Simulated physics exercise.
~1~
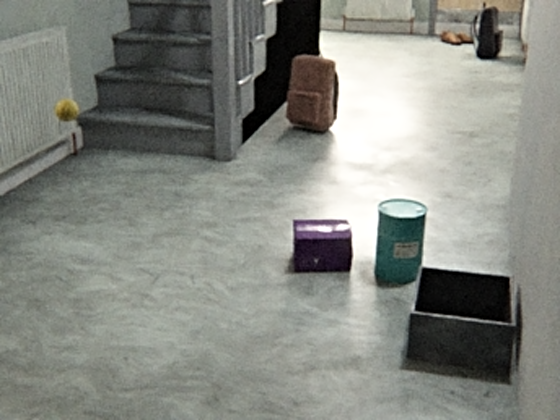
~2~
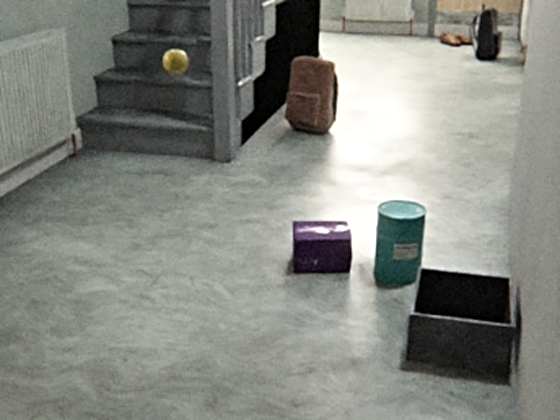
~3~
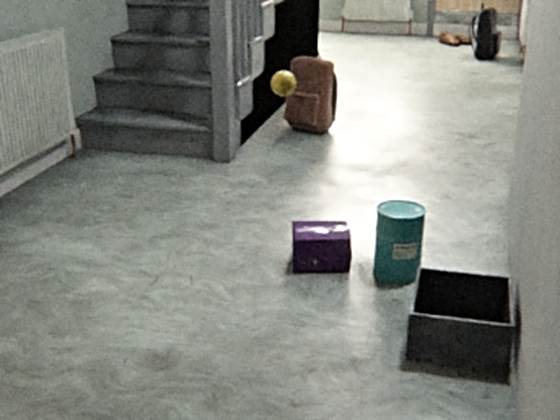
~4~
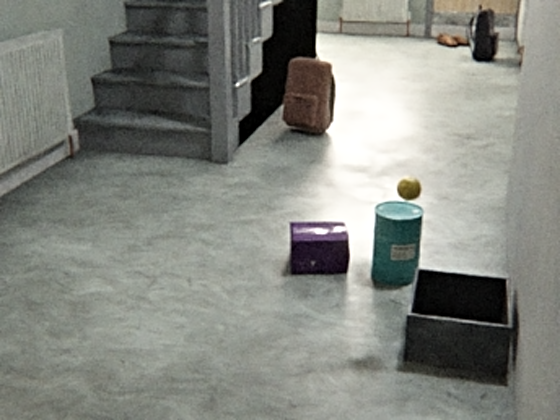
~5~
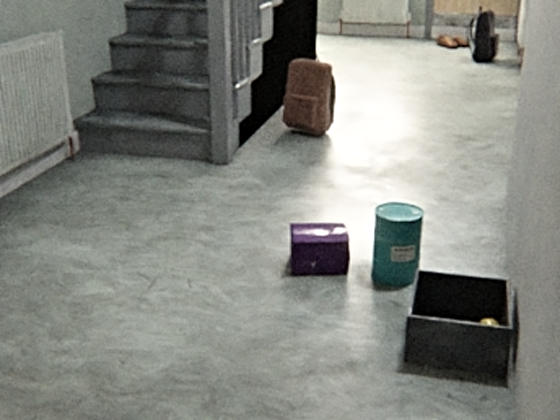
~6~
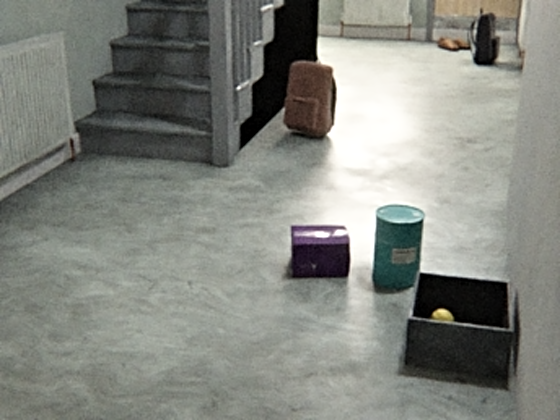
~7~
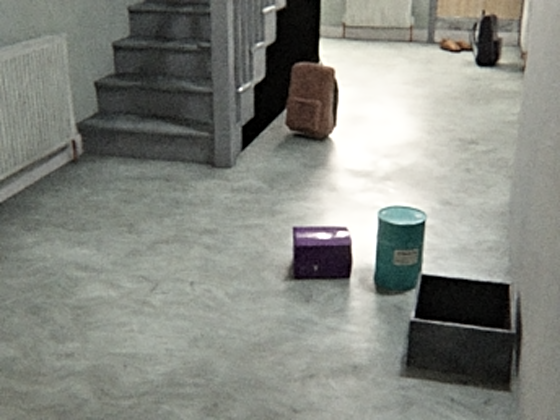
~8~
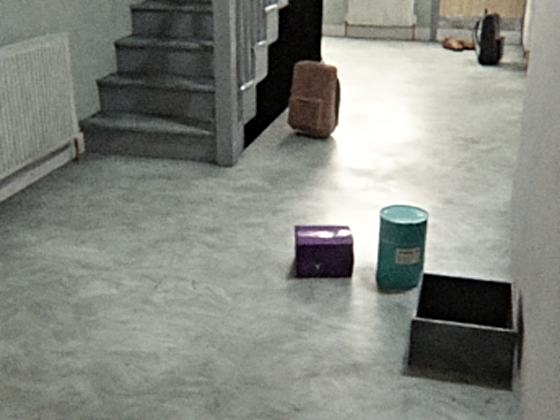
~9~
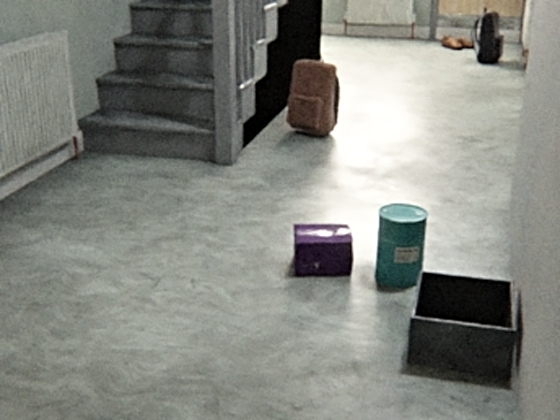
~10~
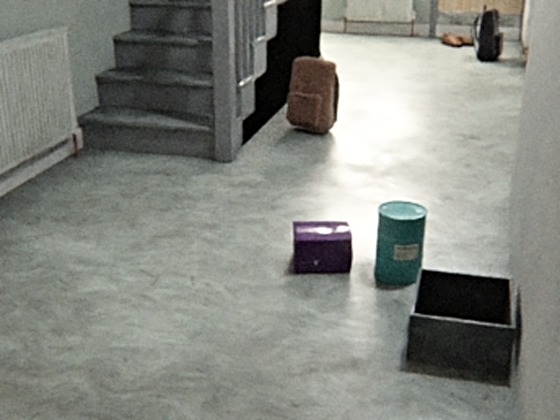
The video shows a small yellow apple flying rightward past a staircase and a brown backpack, then dropping beyond a purple parcel and a turquoise canister into an open dark box, where it shifts left and sinks out of view while the other objects stay in place.
